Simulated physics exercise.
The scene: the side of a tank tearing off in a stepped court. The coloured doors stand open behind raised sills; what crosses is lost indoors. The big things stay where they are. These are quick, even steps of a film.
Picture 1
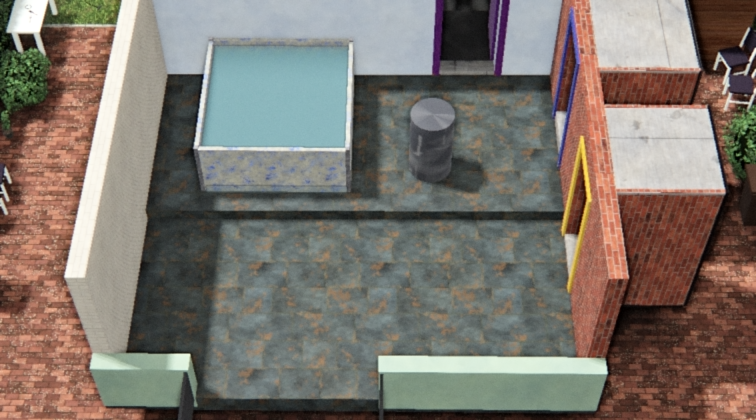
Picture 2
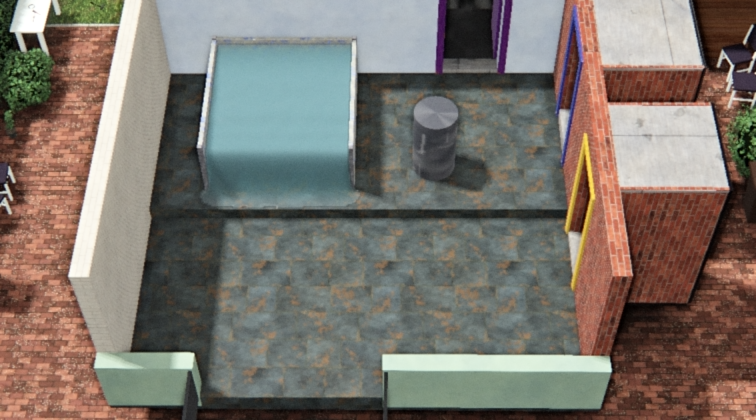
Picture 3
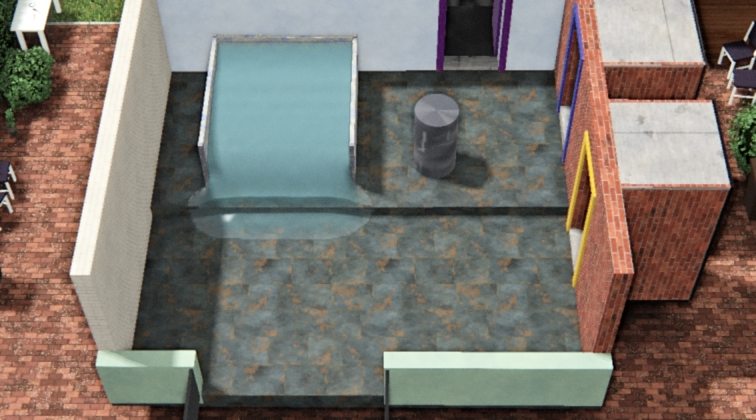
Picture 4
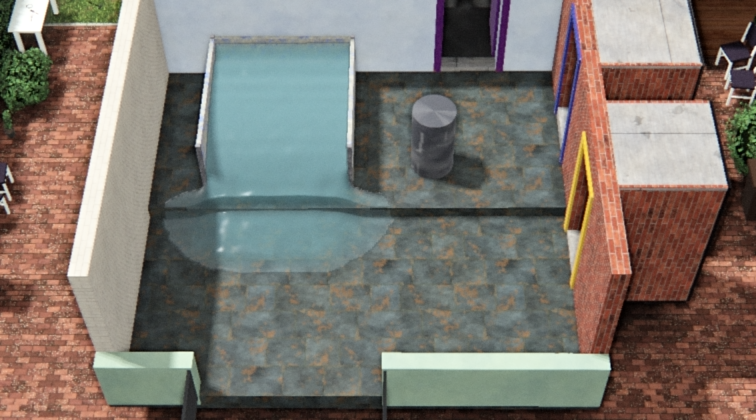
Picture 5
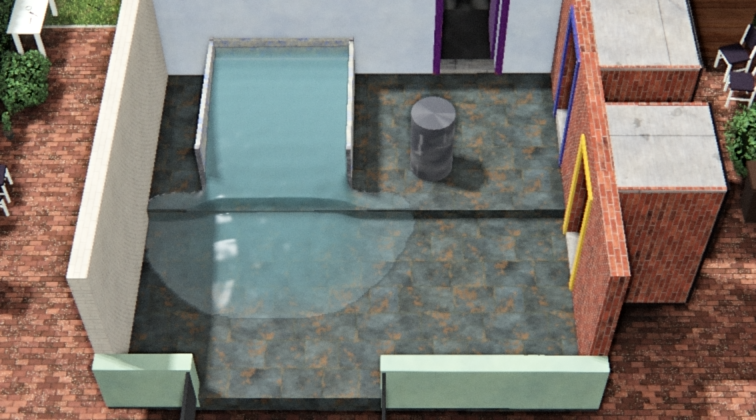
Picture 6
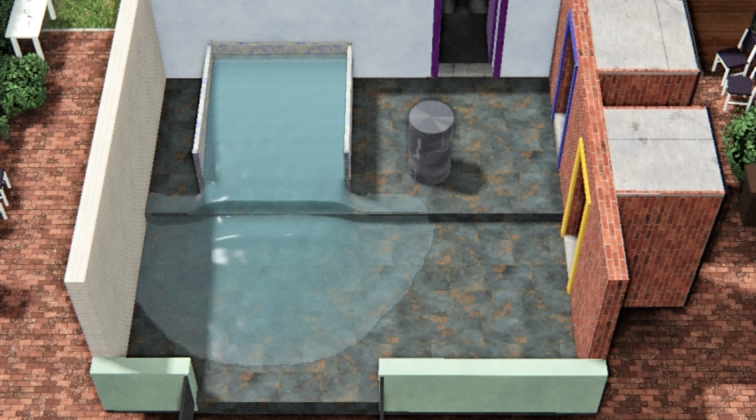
Pale blue water pours out of a rectangular tank as its front side gives way, spilling over the step and spreading in a widening rounded sheet across the lower dark-tiled floor, while a grey cylinder stands still to the right.
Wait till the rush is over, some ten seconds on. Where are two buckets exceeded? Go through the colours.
The blue door admits no more than that; the purple door admits no more than that; the yellow door admits no more than that.
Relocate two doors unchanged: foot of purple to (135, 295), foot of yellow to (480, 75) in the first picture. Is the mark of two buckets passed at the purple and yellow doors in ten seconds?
My reading: The purple one is over; the yellow one keeps below it.
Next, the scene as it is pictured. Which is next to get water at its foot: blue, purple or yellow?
The yellow-painted one.
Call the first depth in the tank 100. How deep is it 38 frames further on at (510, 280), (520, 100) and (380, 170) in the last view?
About 4, 0 and 0 per cent.
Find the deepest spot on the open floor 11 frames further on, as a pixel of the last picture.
Roughly at (123, 386).
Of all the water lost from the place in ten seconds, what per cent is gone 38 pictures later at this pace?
I make it 85 per cent.
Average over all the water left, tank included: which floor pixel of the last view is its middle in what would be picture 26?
I would point to (284, 261).
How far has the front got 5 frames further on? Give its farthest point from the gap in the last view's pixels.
Roughly at (463, 386).
A moment on, water covers 45 % of the floor; the blue door not reached, the purple door not reached, the yellow door not reached.
Next, water covers 50 % of the floor; the blue door not reached, the purple door not reached, the yellow door not reached.
Then, water covers 55 % of the floor; the blue door not reached, the purple door not reached, the yellow door wet at the sill, nothing in.
Later, water covers 60 % of the floor; the blue door not reached, the purple door not reached, the yellow door under two buckets in.
In the end, water covers 60 % of the floor; the blue door not reached, the purple door not reached, the yellow door under two buckets in.
